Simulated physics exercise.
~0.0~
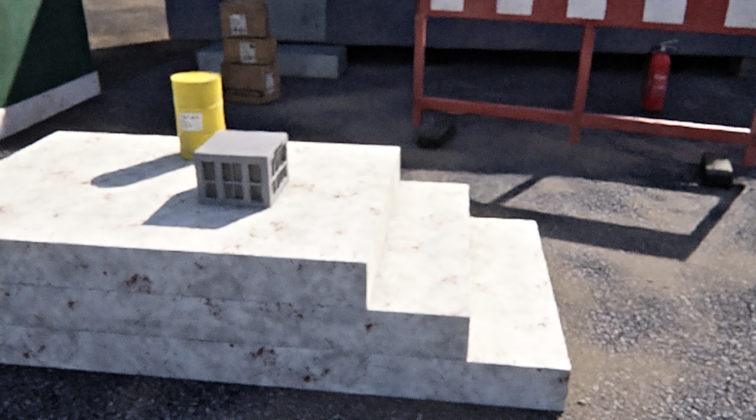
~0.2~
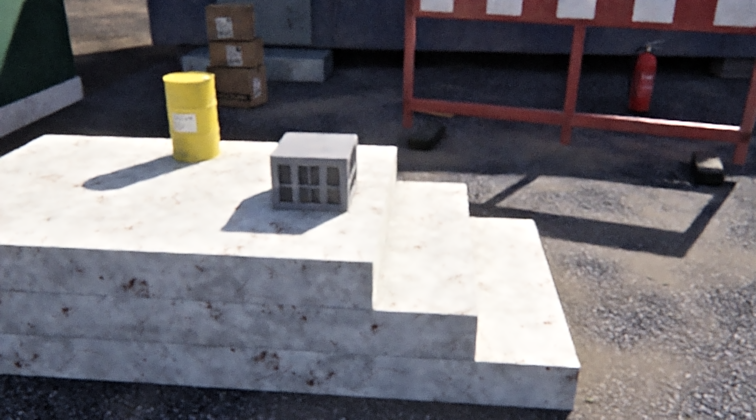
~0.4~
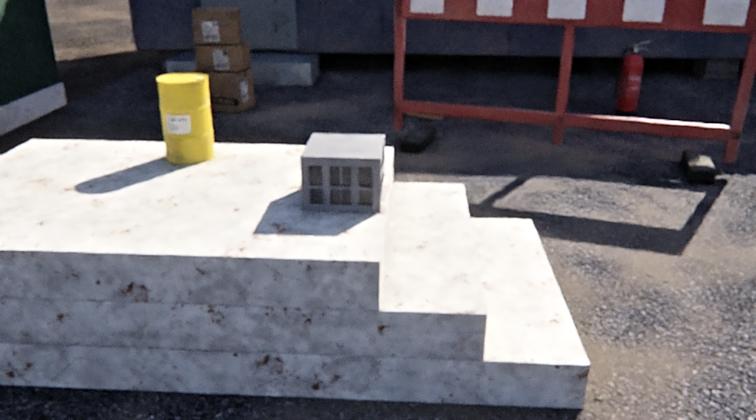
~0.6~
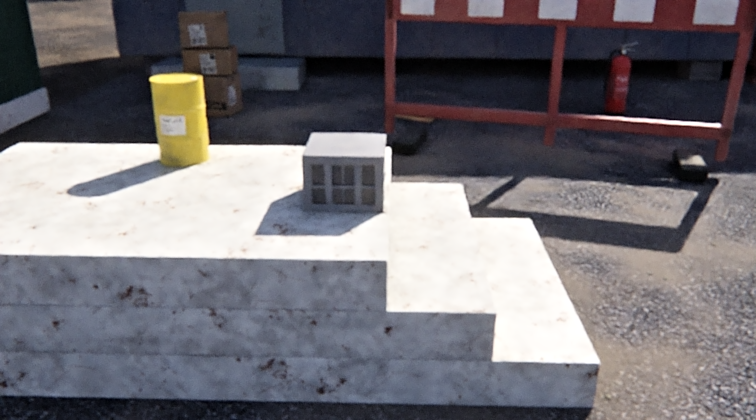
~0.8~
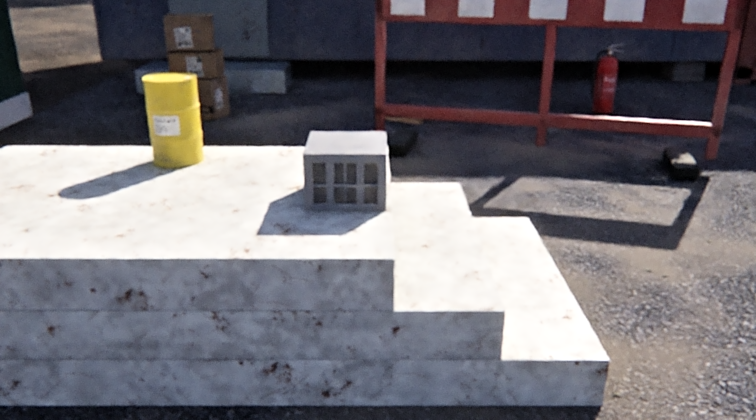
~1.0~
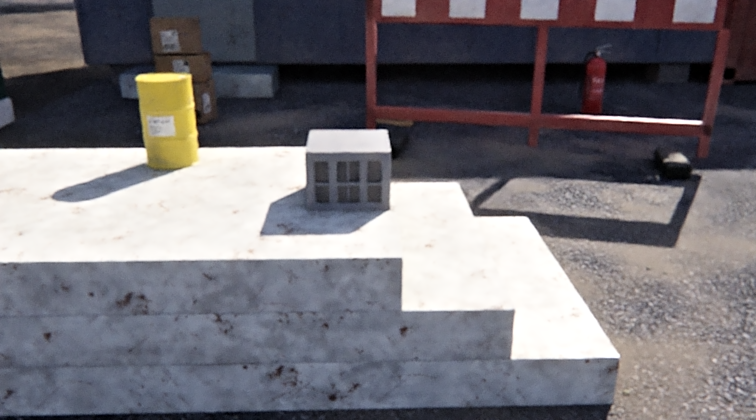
Grey crate sliding right across a pale stone landing towards the steps, stopping near the edge while a yellow canister stays put.
